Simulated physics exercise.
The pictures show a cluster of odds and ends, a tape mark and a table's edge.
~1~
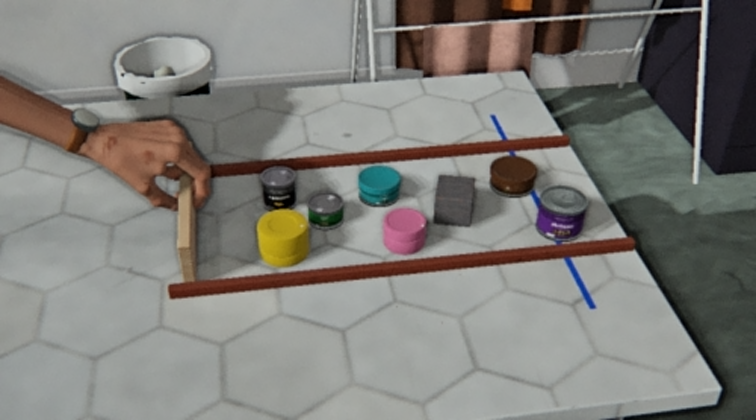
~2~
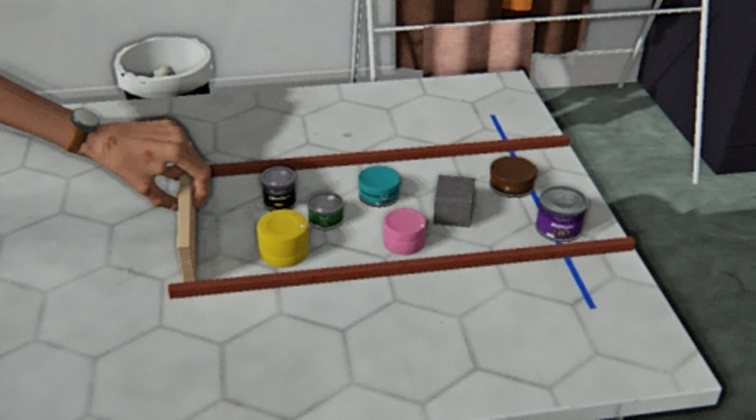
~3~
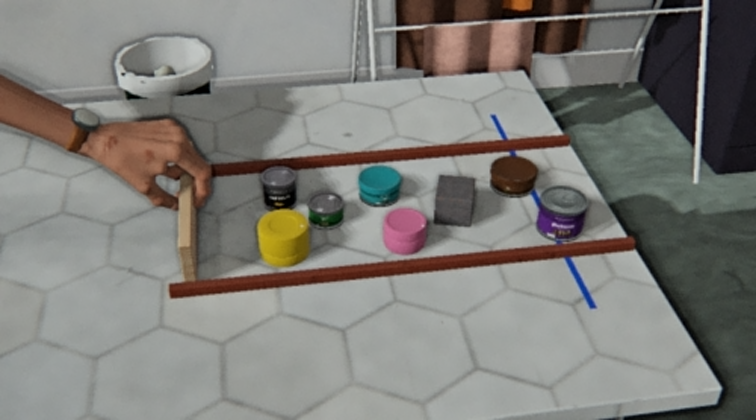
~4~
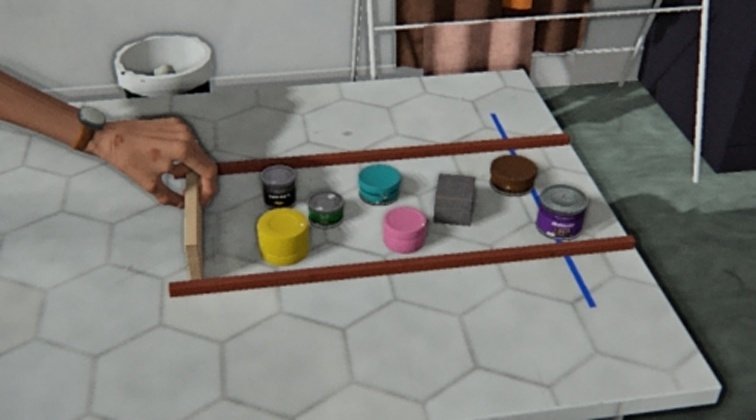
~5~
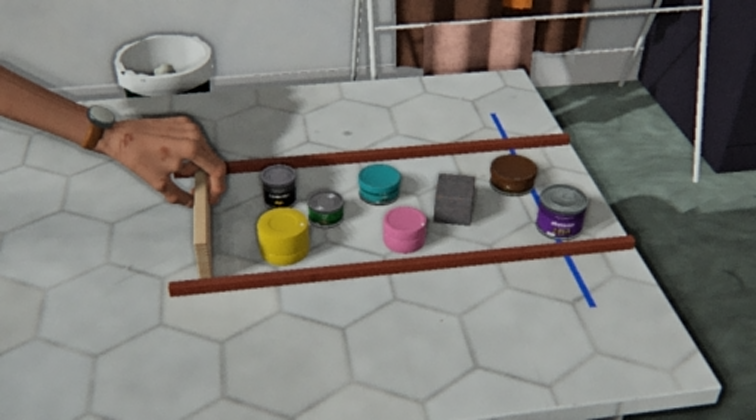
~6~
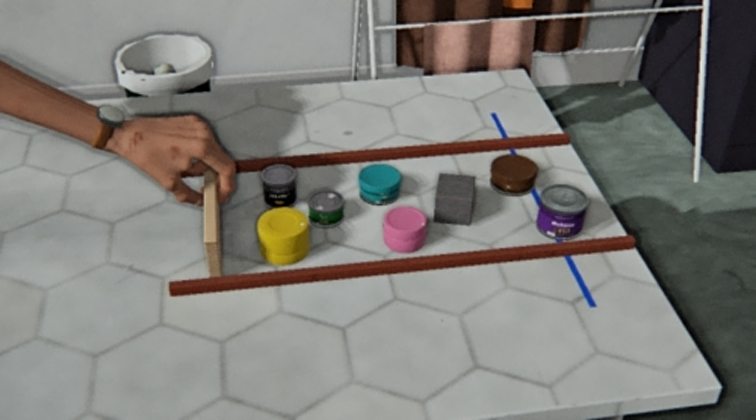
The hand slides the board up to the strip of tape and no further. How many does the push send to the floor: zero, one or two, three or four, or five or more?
Outcome: The number that fall off is one or two.
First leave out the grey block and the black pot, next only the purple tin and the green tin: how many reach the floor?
The counts: 1 and 0.
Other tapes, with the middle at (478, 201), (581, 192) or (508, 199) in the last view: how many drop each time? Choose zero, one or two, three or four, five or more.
The falls would be not one; at least five; not one.
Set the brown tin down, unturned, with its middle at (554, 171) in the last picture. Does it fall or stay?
The brown tin tumbles off.
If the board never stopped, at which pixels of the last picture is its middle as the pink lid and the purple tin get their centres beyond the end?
Its middle is around (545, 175) and around (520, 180).
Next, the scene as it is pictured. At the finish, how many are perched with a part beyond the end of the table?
Overhanging: 3.
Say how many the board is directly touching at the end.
3 of them.
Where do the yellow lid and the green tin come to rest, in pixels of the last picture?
Near (574, 208) and (549, 179).
Early on, none off yet; purple tin at rest near (562, 212); brown tin at rest near (513, 175); grey block at rest near (455, 199).
A while later, none off yet; purple tin at rest near (562, 212); brown tin travelled a little near (529, 175); grey block travelled about its own width near (494, 197).
Finally, the number that fall off is one or two; lost, brown tin and purple tin.
